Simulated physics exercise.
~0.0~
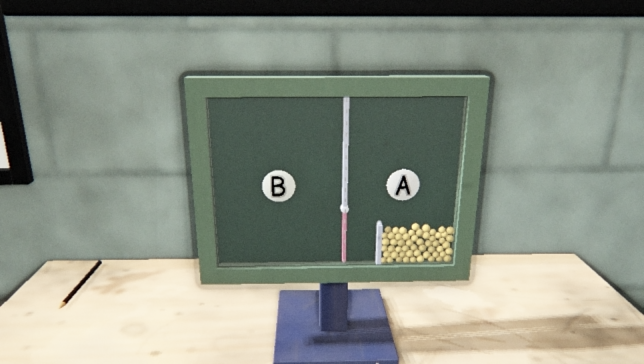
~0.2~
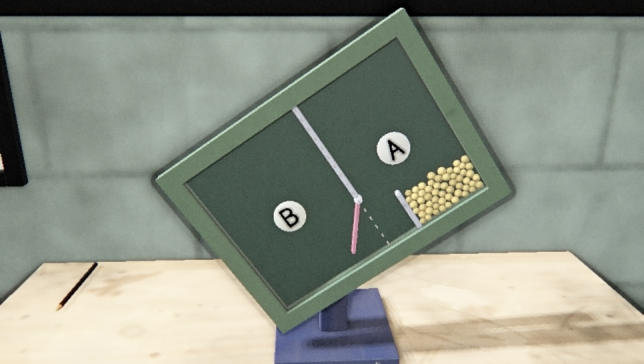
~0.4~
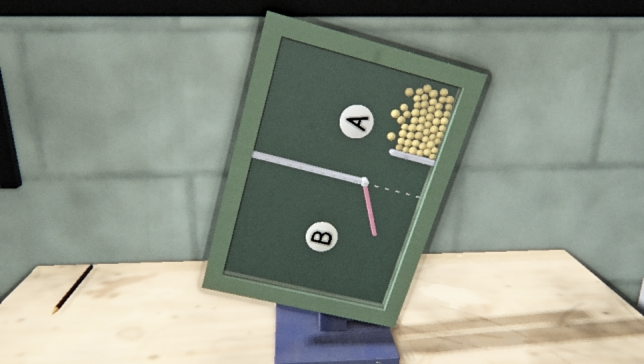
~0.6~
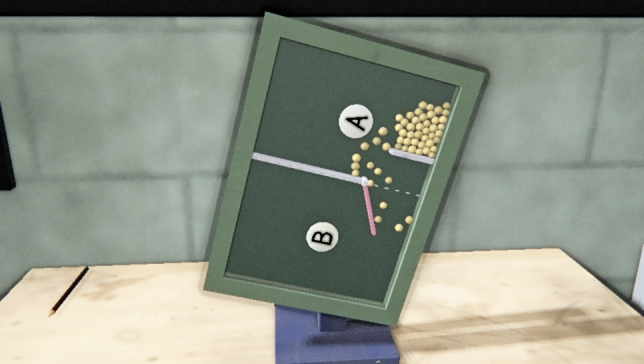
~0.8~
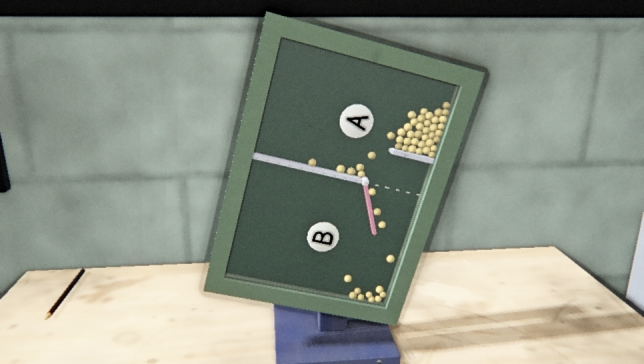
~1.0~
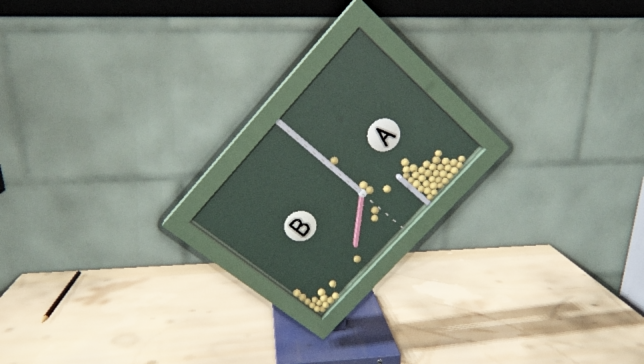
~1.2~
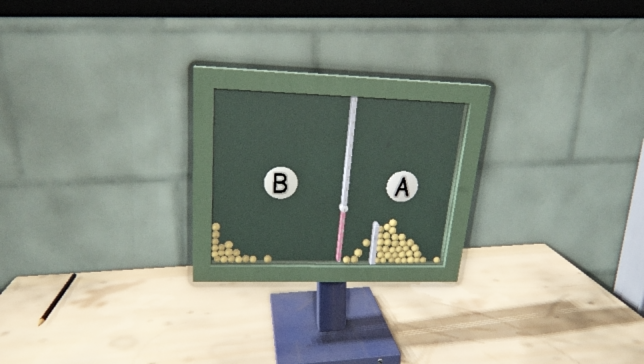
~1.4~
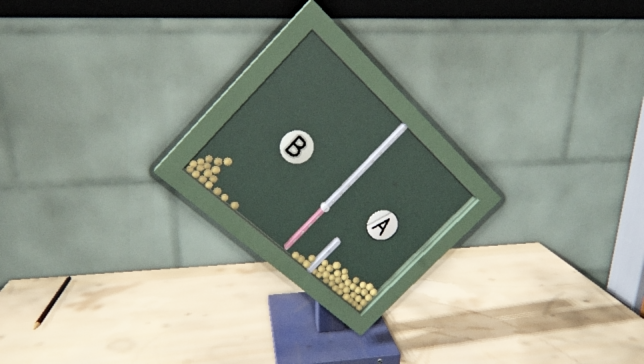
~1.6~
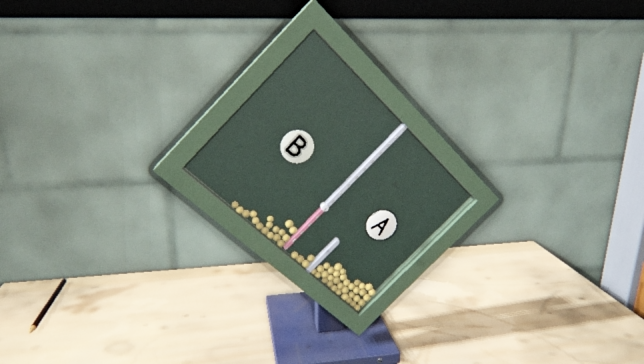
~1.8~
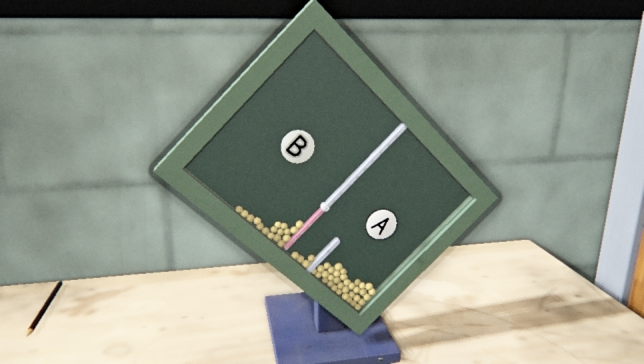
A flat green puzzle box tipped steeply anticlockwise, spilling some yellowish balls from side A past a pink flap into side B, then swung back clockwise beyond level and stopped tilted, with most of the balls in A and the rest against the closed flap in B.
